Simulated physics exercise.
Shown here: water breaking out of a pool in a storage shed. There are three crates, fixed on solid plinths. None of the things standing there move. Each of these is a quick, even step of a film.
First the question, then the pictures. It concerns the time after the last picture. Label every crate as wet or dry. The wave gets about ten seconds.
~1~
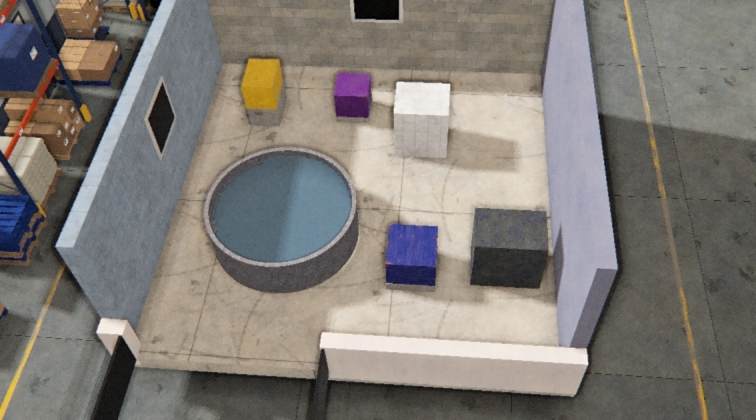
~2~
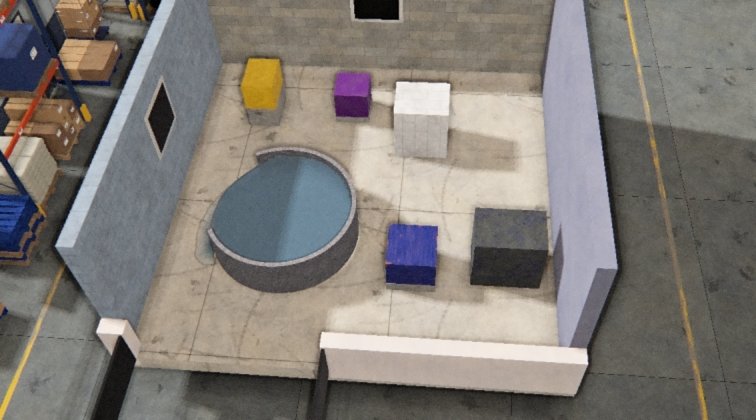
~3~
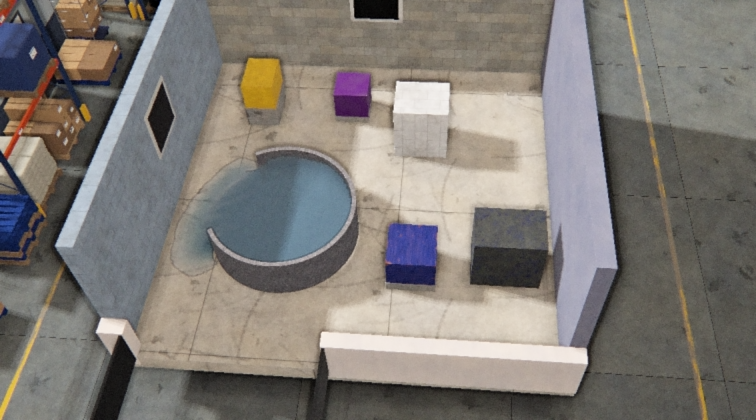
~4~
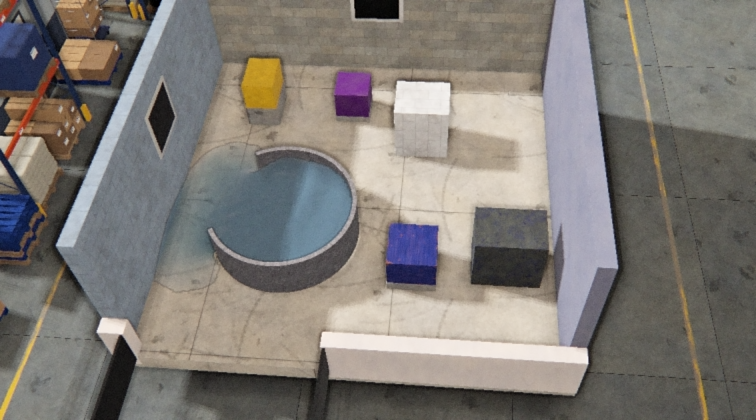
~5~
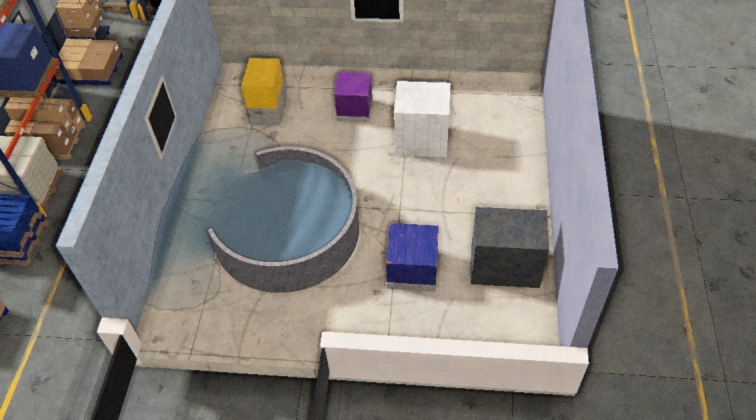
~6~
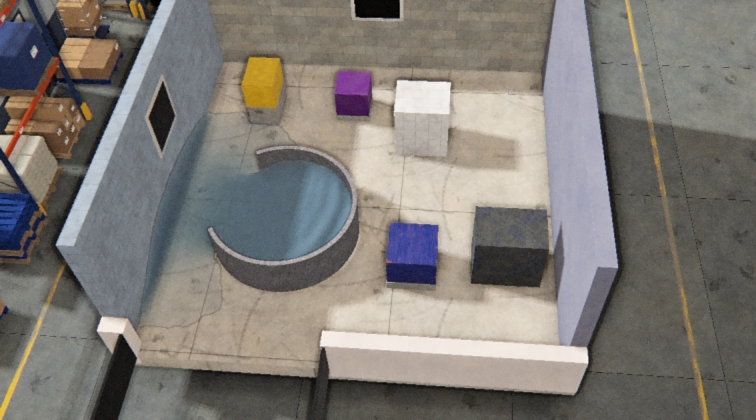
Yellow crate: Dry; blue crate: Dry; purple crate: Wet.
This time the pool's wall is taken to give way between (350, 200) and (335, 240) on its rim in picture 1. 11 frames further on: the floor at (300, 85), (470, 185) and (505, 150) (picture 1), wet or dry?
In the order given, the spots are not soaked, swamped and swamped.
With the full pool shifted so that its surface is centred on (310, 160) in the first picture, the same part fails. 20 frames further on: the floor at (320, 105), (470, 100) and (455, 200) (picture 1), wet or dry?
Taking the three spots in order: Swamped, swamped, bare.
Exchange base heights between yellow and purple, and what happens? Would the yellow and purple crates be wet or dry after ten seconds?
Yellow crate: Flooded, purple crate: Untouched.
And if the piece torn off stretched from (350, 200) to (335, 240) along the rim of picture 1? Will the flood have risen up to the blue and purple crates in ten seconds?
First the blue crate: It gets reached; then the purple crate: It is never reached.
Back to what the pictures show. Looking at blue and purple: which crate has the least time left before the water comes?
The crate marked purple, I say.
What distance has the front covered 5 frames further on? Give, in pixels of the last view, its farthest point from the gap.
Approximate pixel: (224, 63).
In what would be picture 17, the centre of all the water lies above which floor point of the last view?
Close to (245, 190), I reckon.
A moment on, water covers 20 % of the floor; the yellow crate water round its plinth, the blue crate not reached, the purple crate not reached.
Next, water covers 30 % of the floor; the yellow crate water round its plinth, the blue crate not reached, the purple crate water round its plinth.
Then, water covers 50 % of the floor; the yellow crate water round its plinth, the blue crate not reached, the purple crate water round its plinth.
Later, water covers 75 % of the floor; the yellow crate water round its plinth, the blue crate water round its plinth, the purple crate water round its plinth.
In the end, water covers 95 % of the floor; the yellow crate stayed above the water, the blue crate stayed above the water, the purple crate was topped.
